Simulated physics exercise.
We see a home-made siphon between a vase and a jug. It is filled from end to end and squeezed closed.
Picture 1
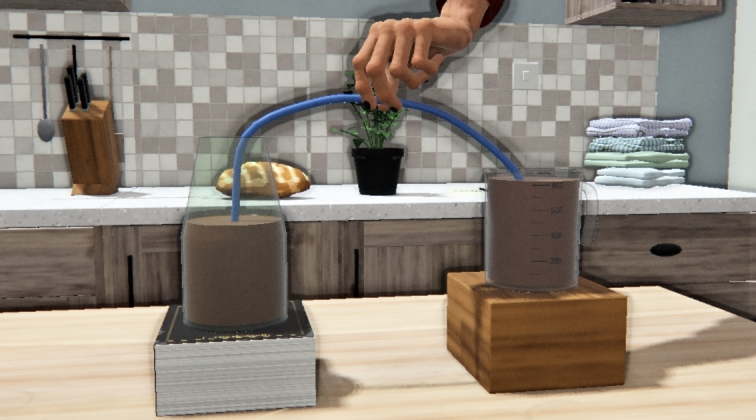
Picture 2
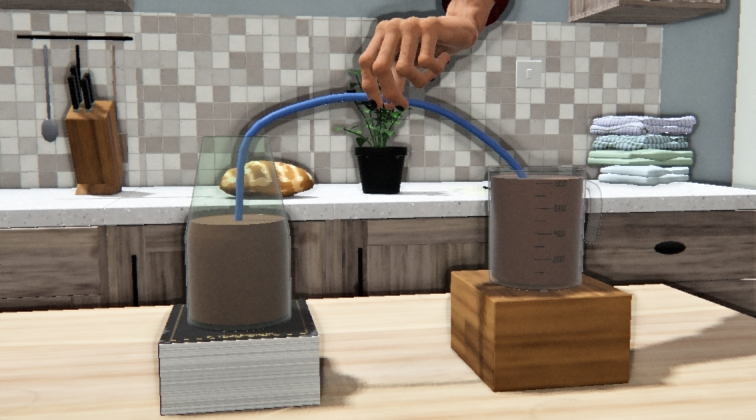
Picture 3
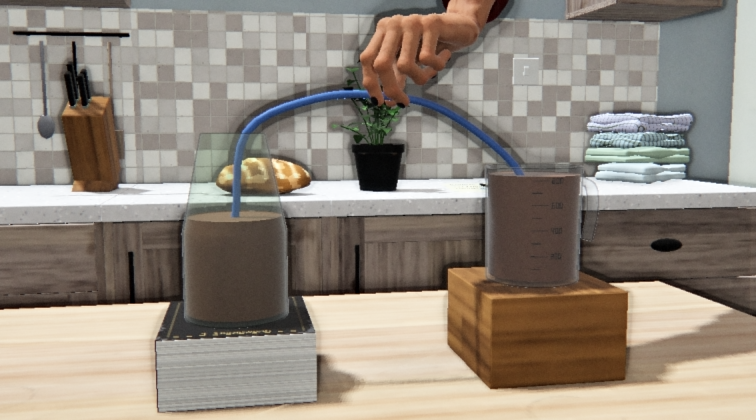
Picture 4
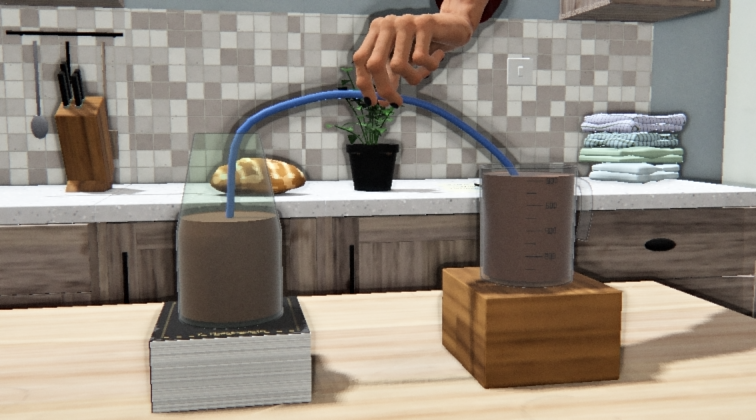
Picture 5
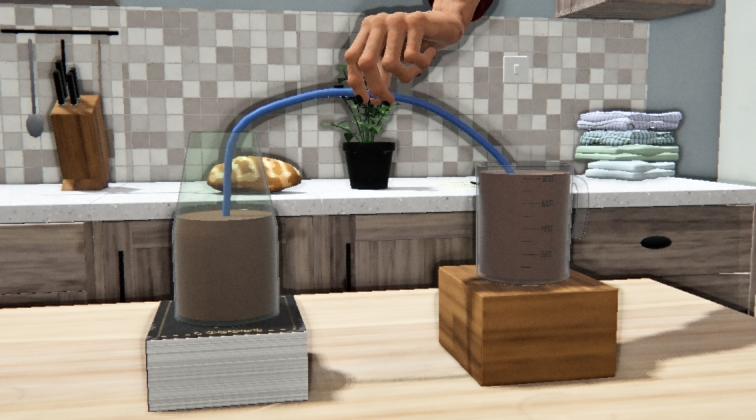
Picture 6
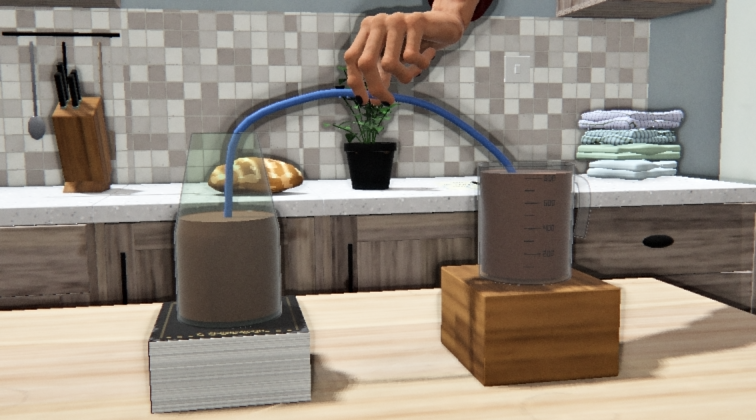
A hand pinched a blue hose arching between a half-full vase on a book and a nearly full jug on a wooden block, and neither brown liquid level visibly changed.
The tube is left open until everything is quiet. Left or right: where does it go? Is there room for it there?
Left; receiver holds everything.
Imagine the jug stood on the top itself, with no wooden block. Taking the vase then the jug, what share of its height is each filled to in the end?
30 % and 100 %.
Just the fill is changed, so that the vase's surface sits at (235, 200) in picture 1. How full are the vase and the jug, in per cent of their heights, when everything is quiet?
Final levels: Approx. 70 % and 85 %.
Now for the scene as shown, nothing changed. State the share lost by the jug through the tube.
Roughly 15 in a hundred.
Soon after, the vase is about half full; the jug is nearly full.
Later, the vase is about two thirds full; the jug is about three quarters full.
In the end, the vase is about two thirds full; the jug is about three quarters full; the two surfaces are level.
